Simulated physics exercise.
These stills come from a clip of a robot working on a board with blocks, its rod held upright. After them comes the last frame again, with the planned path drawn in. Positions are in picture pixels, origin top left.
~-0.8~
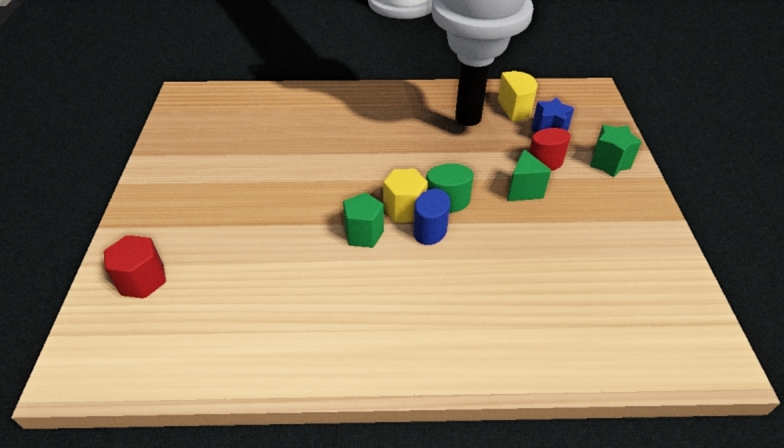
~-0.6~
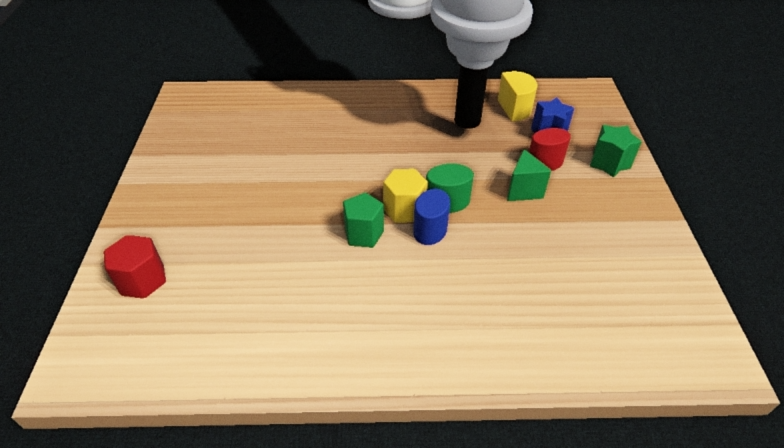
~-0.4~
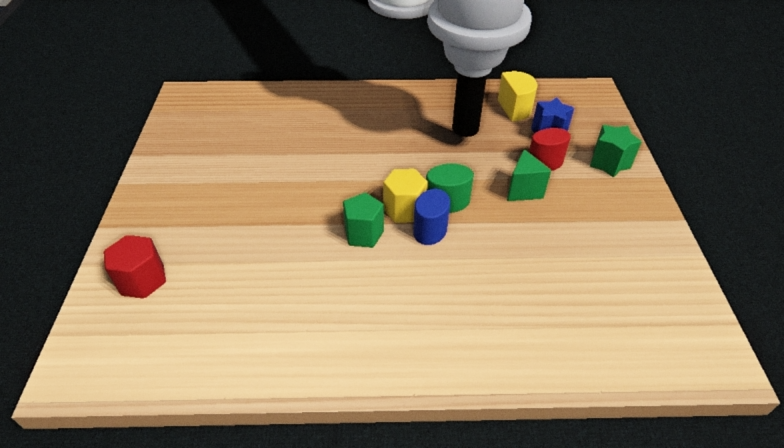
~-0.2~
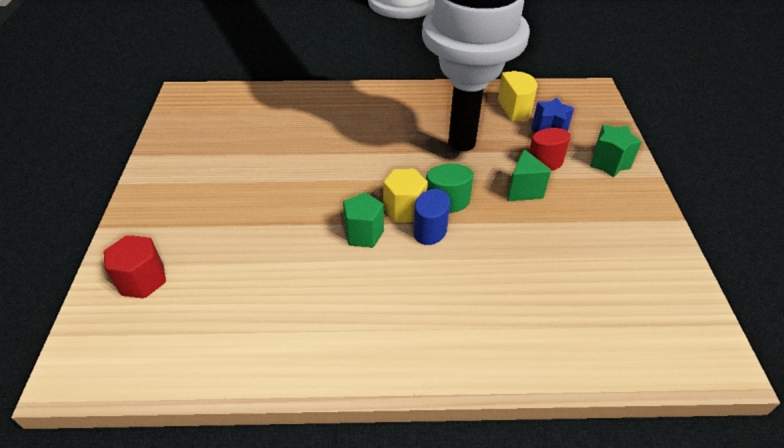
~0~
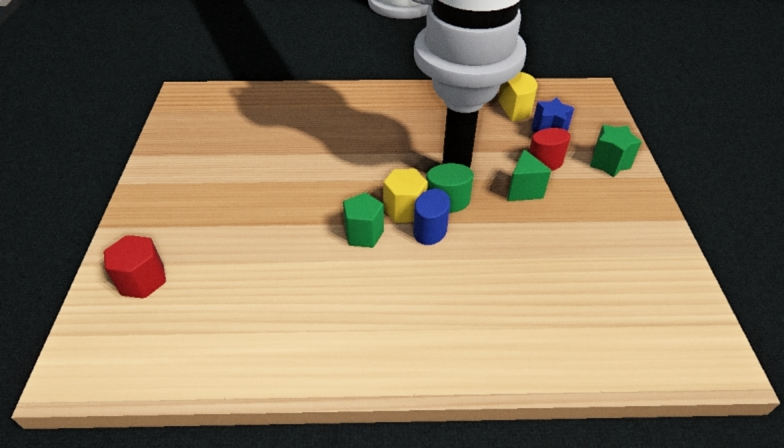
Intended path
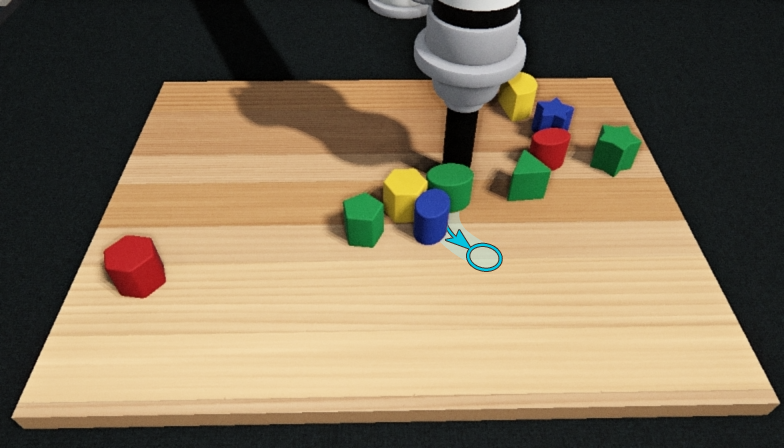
Robot arm with a black rod moving slowly toward the viewer over a wooden board, the colourful blocks all staying still.
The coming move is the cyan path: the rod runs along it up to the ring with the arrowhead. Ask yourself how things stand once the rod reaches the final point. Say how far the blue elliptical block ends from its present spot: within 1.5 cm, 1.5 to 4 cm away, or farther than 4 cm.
Once the path ends, it will sit over 4 cm from where it is now.
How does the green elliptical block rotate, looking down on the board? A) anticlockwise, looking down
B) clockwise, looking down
I'll go with B - clockwise, looking down.
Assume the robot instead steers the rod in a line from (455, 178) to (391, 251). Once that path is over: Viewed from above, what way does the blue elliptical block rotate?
Clockwise, looking down.
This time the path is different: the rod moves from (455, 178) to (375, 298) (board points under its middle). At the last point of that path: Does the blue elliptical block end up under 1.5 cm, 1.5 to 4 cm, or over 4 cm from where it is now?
Offset: Above 4 cm.
The line goes from (455, 178) via (446, 204) and (451, 234), ending at (484, 257).
The first path, step by step. One third of the way, rod at (447, 191); yellow hexagon at (401, 183), turned 15° clockwise; blue elliptical block at (421, 224); green elliptical block at (445, 200), turned 20° clockwise.
Two thirds of the way, rod at (454, 220); yellow hexagon at (401, 183), turned 15° clockwise; blue elliptical block at (407, 247), turned 25° clockwise; green elliptical block at (444, 230), turned 40° clockwise.
At the end, rod at (487, 243); green five-sided block unmoved; yellow hexagon at (401, 183), turned 15° clockwise; blue elliptical block at (406, 248), turned 25° clockwise; green elliptical block at (447, 237), turned 65° clockwise; green three-sided block unmoved.
